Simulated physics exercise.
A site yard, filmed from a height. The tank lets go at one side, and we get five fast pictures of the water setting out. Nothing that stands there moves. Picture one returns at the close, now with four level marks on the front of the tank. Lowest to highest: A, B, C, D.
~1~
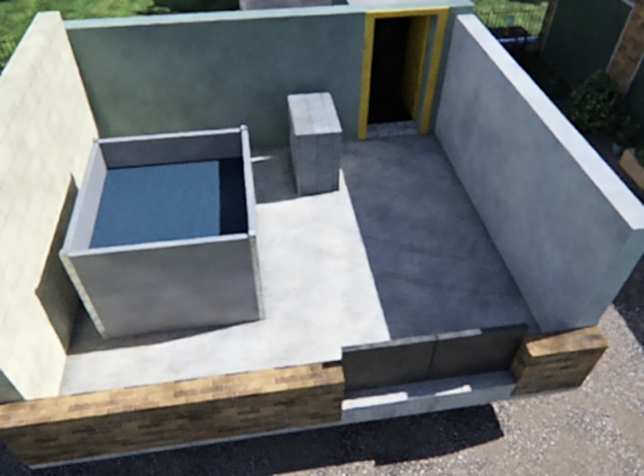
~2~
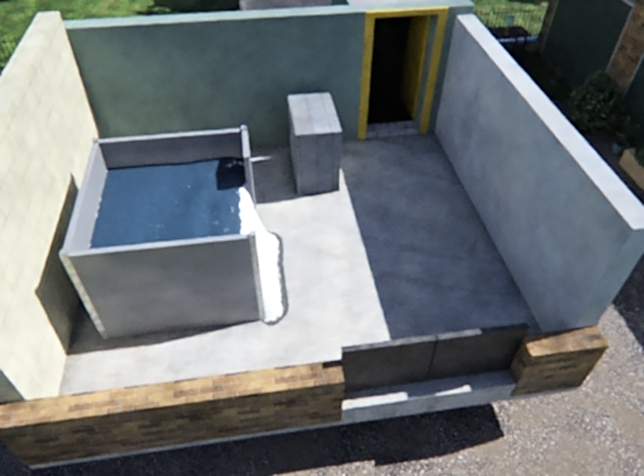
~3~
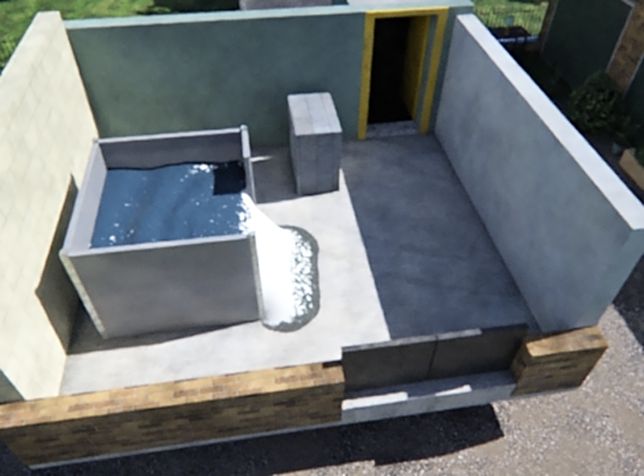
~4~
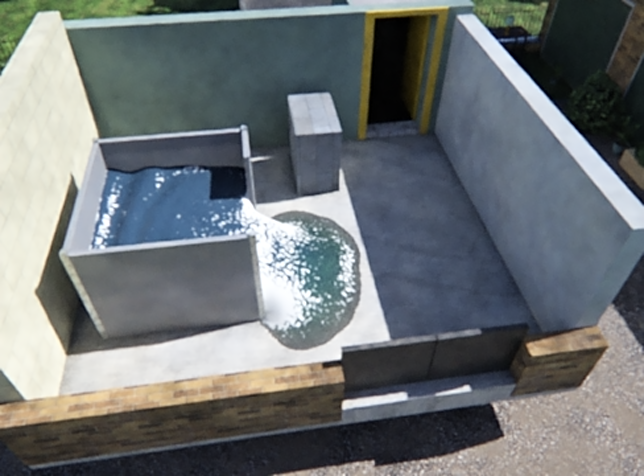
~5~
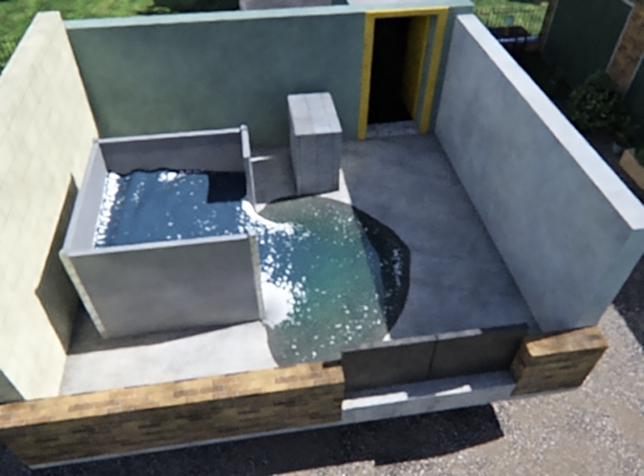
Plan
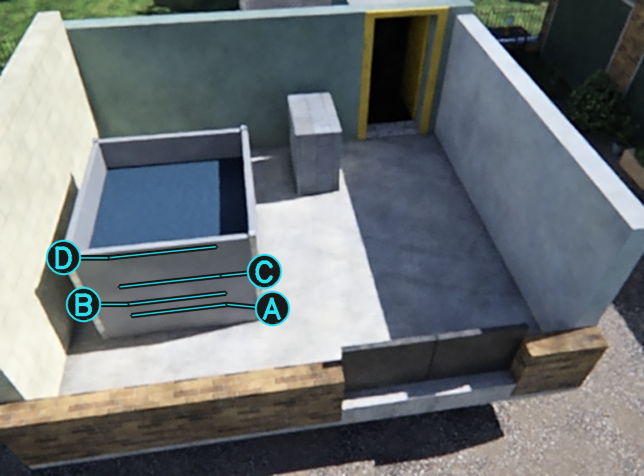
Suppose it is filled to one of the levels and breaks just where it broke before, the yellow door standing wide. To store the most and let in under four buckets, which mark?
It is A.
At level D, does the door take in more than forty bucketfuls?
Yes, clearly.
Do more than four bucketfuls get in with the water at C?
Yes, that goes wrong.
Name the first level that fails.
The answer is B.
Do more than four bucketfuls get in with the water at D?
Yes, that goes wrong.
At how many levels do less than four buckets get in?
One of them.
In cyan, A at (180, 309); B at (176, 298); C at (171, 281); D at (162, 252); from the bottom up A, B, C, D.
For level A, a bucket or two gets in.
For level B, about 10 bucketfuls get in.
For level C, dozens of bucketfuls pour in.
For level D, dozens of bucketfuls pour in.
